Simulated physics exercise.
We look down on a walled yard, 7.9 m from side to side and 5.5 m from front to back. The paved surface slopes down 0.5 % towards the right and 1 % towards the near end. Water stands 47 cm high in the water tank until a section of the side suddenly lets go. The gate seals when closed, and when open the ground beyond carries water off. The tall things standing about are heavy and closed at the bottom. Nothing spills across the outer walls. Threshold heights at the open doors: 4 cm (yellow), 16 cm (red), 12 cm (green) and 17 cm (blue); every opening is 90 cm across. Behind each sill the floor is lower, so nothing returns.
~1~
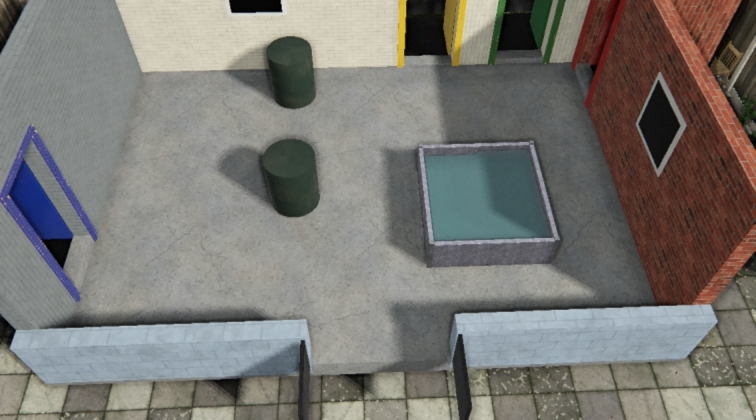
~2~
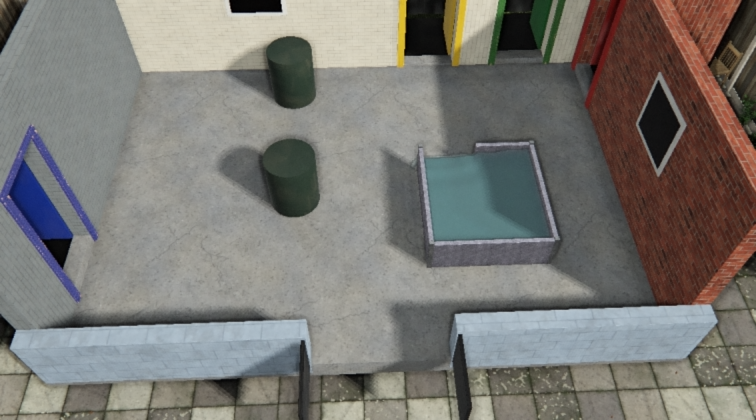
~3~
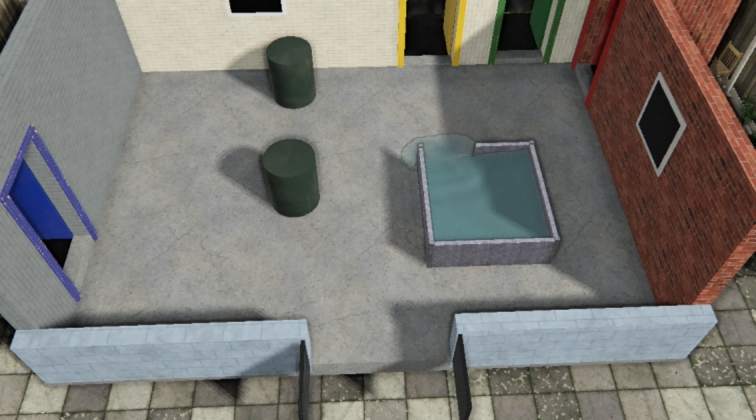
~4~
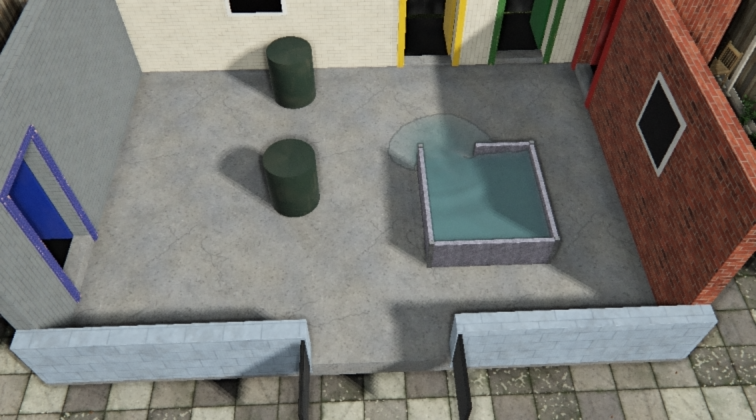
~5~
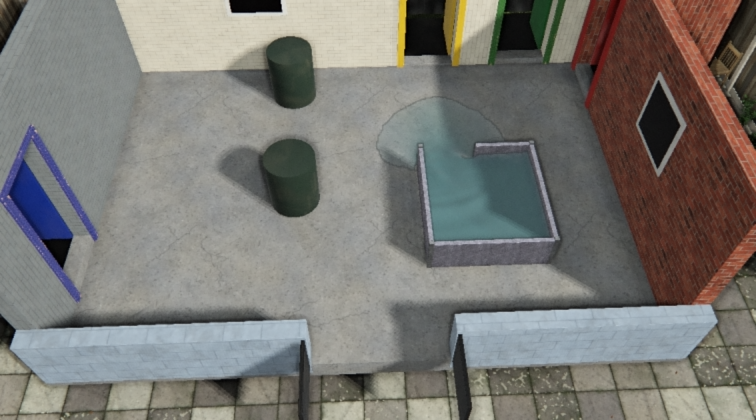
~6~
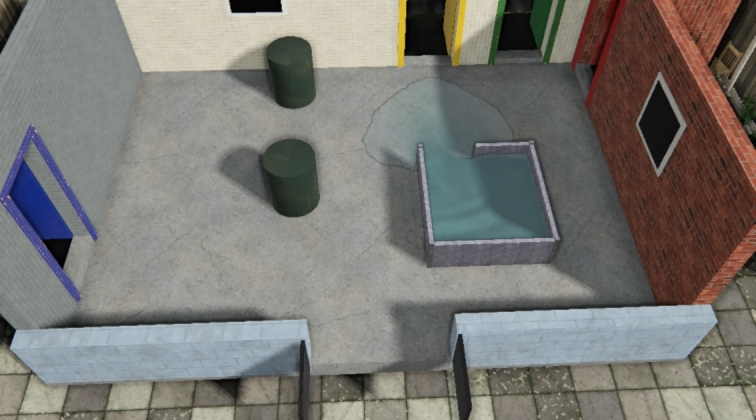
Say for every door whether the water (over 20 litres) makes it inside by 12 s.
Within that time: At the yellow door it goes over the limit; at the red door it stays under the limit; at the green door it does not reach the limit; at the blue door it stays under the limit.
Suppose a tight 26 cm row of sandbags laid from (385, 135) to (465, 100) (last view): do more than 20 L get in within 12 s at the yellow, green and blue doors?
Then: Yellow below, green under, blue not over.
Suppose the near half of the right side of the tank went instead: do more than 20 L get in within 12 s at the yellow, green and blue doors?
Then: Yellow below, green under, blue not over.
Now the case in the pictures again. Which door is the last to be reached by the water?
Last comes the blue one.
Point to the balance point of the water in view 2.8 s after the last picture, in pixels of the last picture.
Around (444, 159).
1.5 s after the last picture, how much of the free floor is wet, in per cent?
Near 20 per cent is wet.
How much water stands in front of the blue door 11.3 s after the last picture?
Roughly 1.5 cm deep.
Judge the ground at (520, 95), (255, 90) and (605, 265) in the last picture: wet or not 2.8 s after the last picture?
In turn: Flooded, under water, dry.
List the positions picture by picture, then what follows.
The water tank at (484, 194) is whole and still, 47 cm deep, in the first frame.
Water pours out on the water tank's far side and has run 0.5 m, to (416, 164); typically 9 cm deep outside, 47 cm at the water tank's back, in the second frame.
The front is at (460, 138), 0.8 m from the gap on the water tank's far side; 0.7 m2 of floor is under water; 47 cm left at the back of the water tank, in the third frame.
The front is at (454, 118), 1.2 m from the gap on the water tank's far side; 1.4 m2 of floor is under water; 47 cm left at the back of the water tank, in the fourth frame.
The front is at (427, 102), 1.6 m from the gap on the water tank's far side; 2.1 m2 of floor is under water; 47 cm left at the back of the water tank, in the fifth frame.
Water pours out on the water tank's far side and has run 2.1 m, to (428, 81); typically 3 cm deep outside, 46 cm at the water tank's back, in the sixth frame.
Then, 0.7 s after the last picture water covers 15 % of the floor and is deepest (28 cm) near (443, 166); yellow door 7 cm at the sill, 16 L in, red door not reached, green door not reached, blue door not reached.
Then, 1.5 s after the last picture water covers 20 % of the floor and is deepest (20 cm) near (432, 166); yellow door 13 cm at the sill, 67 L in, red door not reached, green door 9 cm at the sill, 0 L in, blue door not reached.
Then, 2.8 s after the last picture water covers 25 % of the floor and is deepest (16 cm) near (432, 166); yellow door 12 cm at the sill, 138 L in, red door 11 cm at the sill, 0 L in, green door 7 cm at the sill, 0 L in, blue door not reached.
Then, 6.3 s after the last picture water covers 55 % of the floor and is deepest (8 cm) near (443, 166); yellow door 6 cm at the sill, 198 L in, red door 7 cm at the sill, 0 L in, green door 5 cm at the sill, 0 L in, blue door not reached.
Then, 11.3 s after the last picture water covers 75 % of the floor and is deepest (8 cm) near (629, 335); yellow door 3 cm at the sill, 207 L in, red door 5 cm at the sill, 0 L in, green door 4 cm at the sill, 0 L in, blue door 2 cm at the sill, 0 L in.
